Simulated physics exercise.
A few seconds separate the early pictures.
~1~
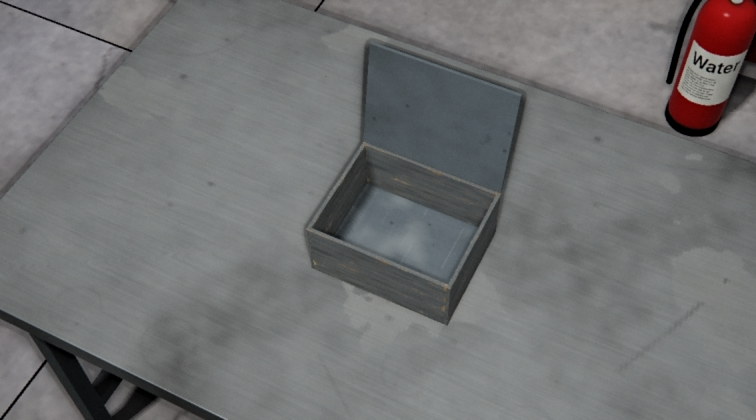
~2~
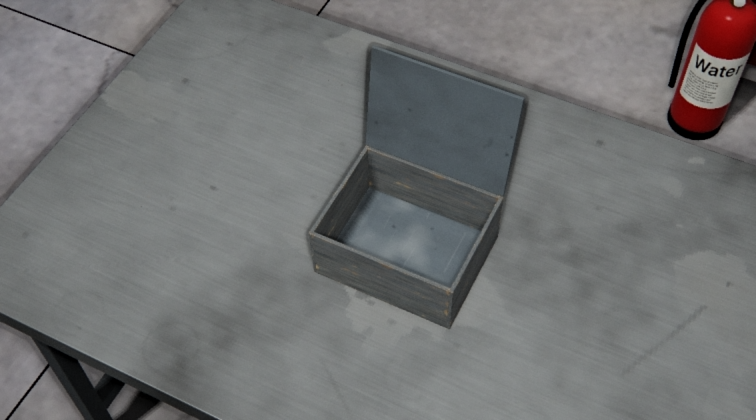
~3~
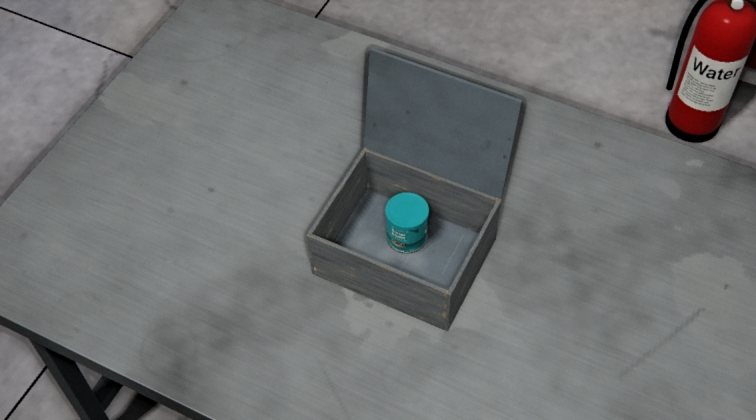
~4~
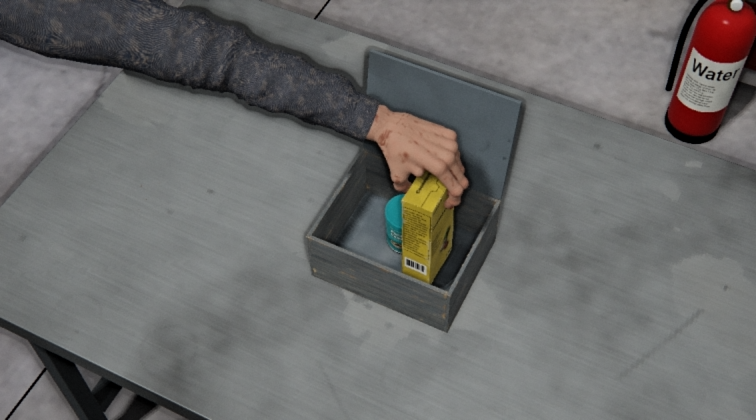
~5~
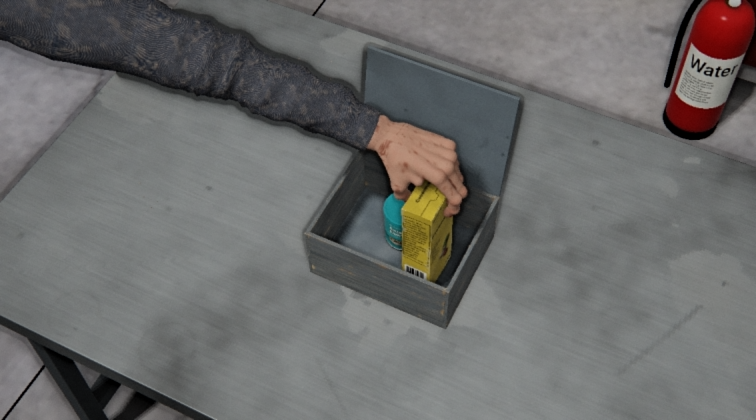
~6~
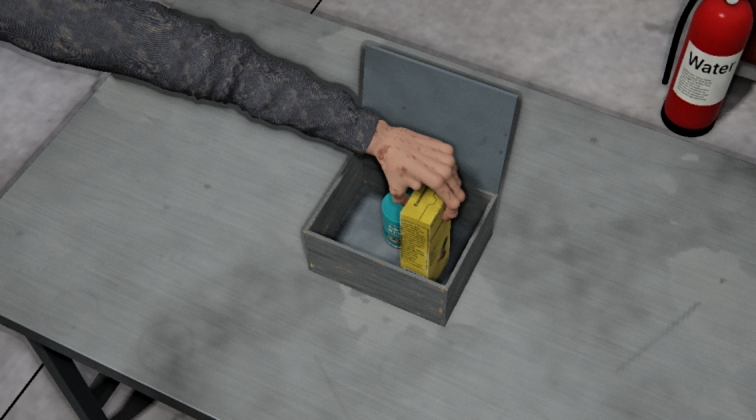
The clip opens on an empty, open wooden box on a gray table, with a red fire extinguisher at the upper right. A turquoise tin then appears inside the box, and a patterned-sleeved arm reaches in from the left, lowering a yellow carton slightly beside the tin.
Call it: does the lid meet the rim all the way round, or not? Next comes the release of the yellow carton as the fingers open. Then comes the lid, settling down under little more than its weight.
It does not meet the rim all the way round.
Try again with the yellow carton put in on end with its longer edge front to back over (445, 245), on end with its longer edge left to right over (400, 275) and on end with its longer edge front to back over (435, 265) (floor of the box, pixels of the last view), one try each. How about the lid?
On the first go it can't shut, on the second it can't shut, and on the third it can't shut.
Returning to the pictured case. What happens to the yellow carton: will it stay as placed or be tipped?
Once everything settles, it keeps its original angle.
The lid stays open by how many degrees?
Some 55 degrees above the rim, more or less.
Then, 1.30 s past the last view, lid 79° above the rim.
Then, 2.20 s past the last view, lid 52° above the rim.
Finally, lid 53° above the rim; both still in place. Final places as the last picture's camera would see them, yellow carton near (427, 236).
